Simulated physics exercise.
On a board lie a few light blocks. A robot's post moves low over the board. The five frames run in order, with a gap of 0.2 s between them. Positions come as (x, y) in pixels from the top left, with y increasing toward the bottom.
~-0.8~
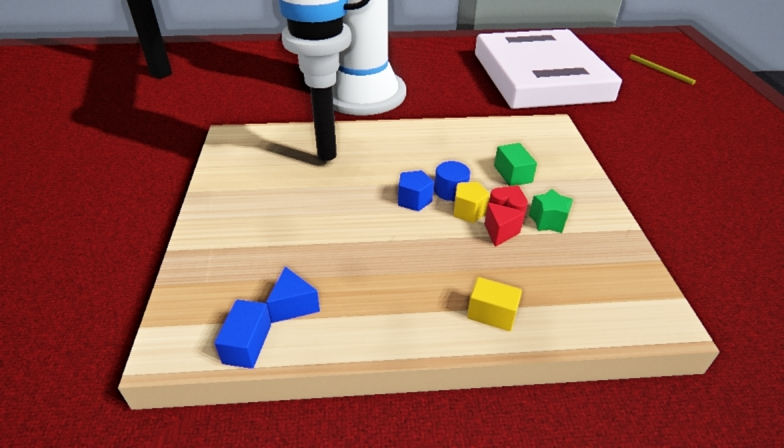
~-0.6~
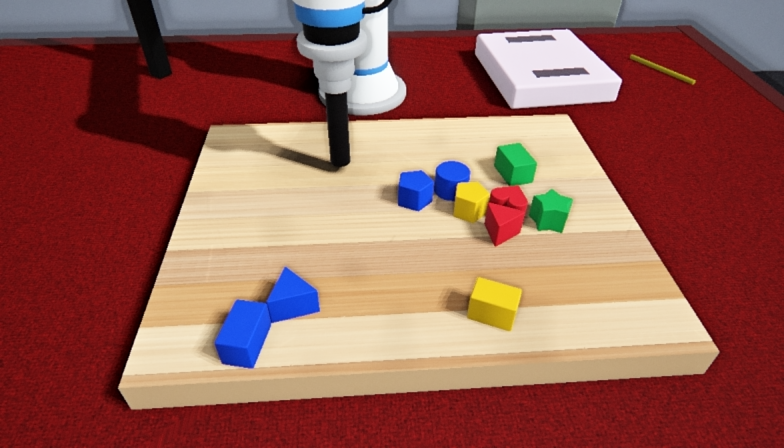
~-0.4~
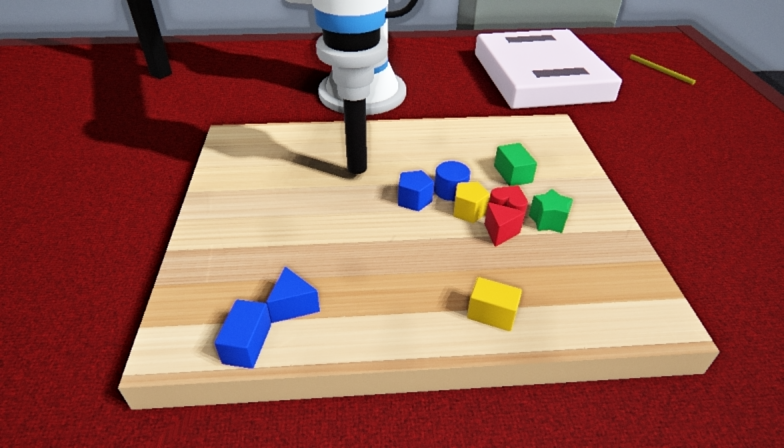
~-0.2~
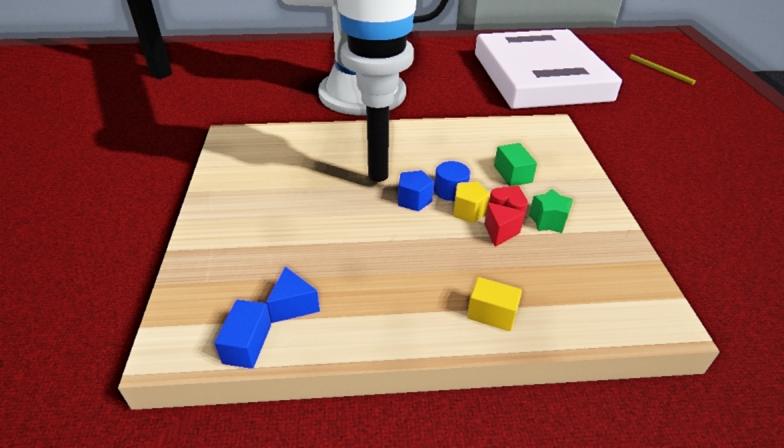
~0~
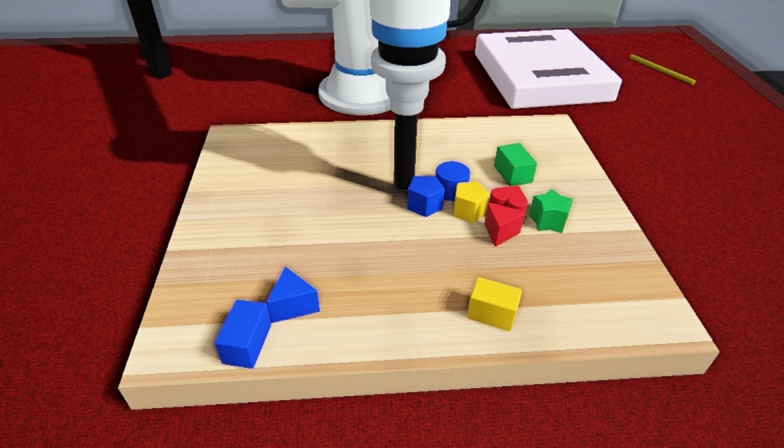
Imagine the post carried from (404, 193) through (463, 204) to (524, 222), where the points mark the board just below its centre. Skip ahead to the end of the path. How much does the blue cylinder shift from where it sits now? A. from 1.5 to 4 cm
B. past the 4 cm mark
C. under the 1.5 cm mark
The correct letter is A.
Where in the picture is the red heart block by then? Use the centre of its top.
So, by the moment the path ends, you'll find the top centre of the red heart block at (561, 203).
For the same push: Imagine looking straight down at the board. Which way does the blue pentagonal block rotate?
The sense of turning is clockwise.
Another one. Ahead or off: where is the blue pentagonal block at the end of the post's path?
The post has lost it.
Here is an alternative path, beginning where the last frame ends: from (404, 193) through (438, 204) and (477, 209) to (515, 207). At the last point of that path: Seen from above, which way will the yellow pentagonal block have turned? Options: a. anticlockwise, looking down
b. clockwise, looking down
The correct letter is a.
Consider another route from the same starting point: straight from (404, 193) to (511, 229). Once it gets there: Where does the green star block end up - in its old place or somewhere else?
The result: It moves.
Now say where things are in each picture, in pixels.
Post's lower end (327, 156); blue pentagonal block (415, 179); blue cylinder (453, 170); yellow pentagonal block (472, 191); red heart block (511, 194), in the first picture.
Post (340, 162); blocks still, in the second picture.
Post (357, 169); blocks still, in the third picture.
Post (378, 176); blocks still, in the fourth picture.
Post (404, 184); blue pentagonal block (426, 185); blue cylinder (453, 170); yellow pentagonal block (472, 191); red heart block (511, 194), in the fifth picture.
The first path, step by step. One third of the way, post (444, 192); blue pentagonal block (445, 196), turned 70° clockwise; blue cylinder (465, 169); yellow pentagonal block (478, 194), turned 15° anticlockwise; red heart block (516, 194).
Two thirds of the way, post (485, 201); blue pentagonal block (447, 198), turned 85° clockwise; blue cylinder (474, 168); yellow pentagonal block (494, 205); red heart block (519, 195).
At the end, post (526, 213); blue pentagonal block (447, 198), turned 85° clockwise; blue cylinder (474, 168); yellow pentagonal block (504, 212), turned 30° clockwise; red heart block (561, 203), turned 15° anticlockwise.
